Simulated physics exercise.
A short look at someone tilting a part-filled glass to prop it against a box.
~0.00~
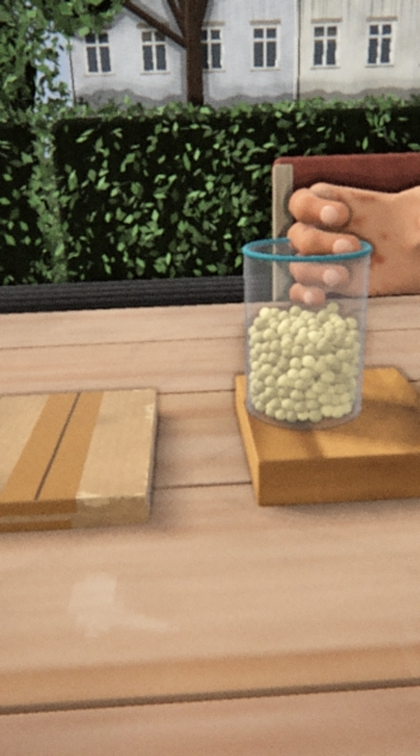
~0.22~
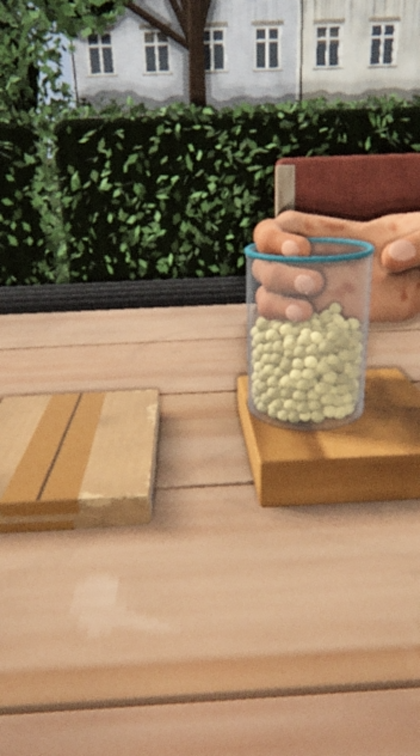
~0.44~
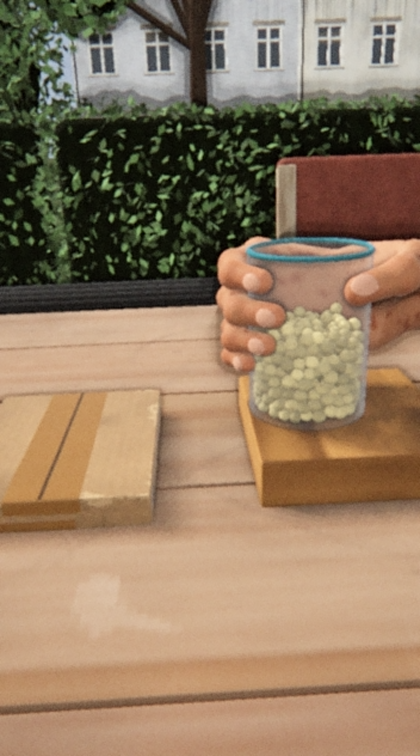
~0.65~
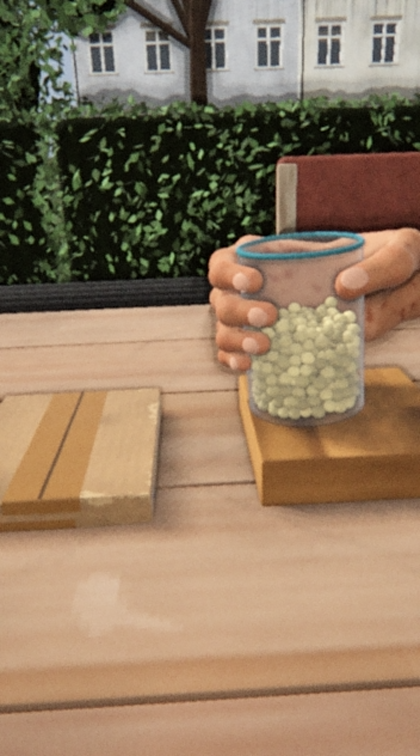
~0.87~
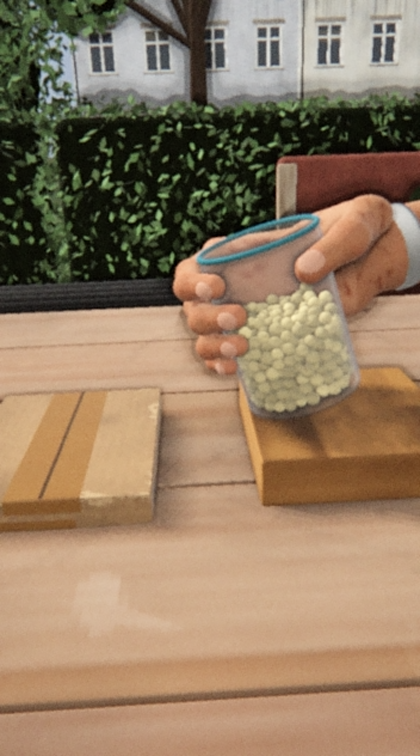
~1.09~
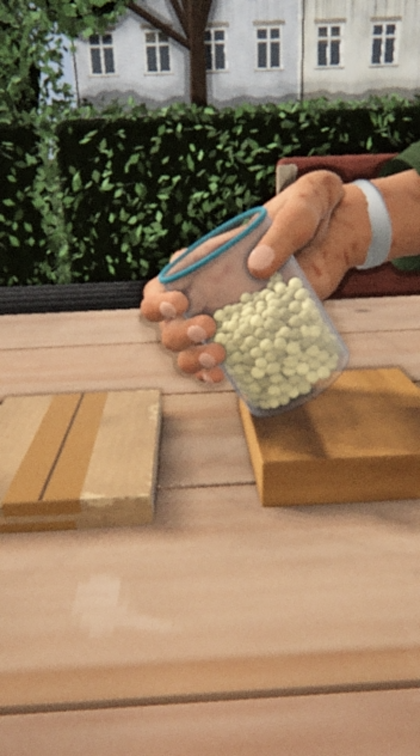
At an outdoor table of pale wooden planks, seen from just above its top, a leafy green hedge and white buildings stand behind. A clear glass with a teal rim, part-filled with cream-coloured beans, stands on a brown wooden block at right, with a flat striped box at left. Hands close around the glass, then lift and lean it leftward while the view stays still.
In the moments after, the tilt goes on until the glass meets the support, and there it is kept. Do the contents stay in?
In the end the load partly pours out.
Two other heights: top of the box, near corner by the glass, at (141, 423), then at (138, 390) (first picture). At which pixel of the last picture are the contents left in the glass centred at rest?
One: (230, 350). Two: (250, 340).
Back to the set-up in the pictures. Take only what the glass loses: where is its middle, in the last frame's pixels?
Near (54, 434).
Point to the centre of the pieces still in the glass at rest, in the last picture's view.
Close to (171, 398).
After 1.40 s, the glass leans 51°; everything is still inside.
After 1.79 s, the glass leans 76°; everything is still inside.
After 2.21 s, the glass leans 100°; a small part of the soya beans out of it.
In the end (3.1 s), the glass rests on the box at 101°; near a quarter of the soya beans out of it.
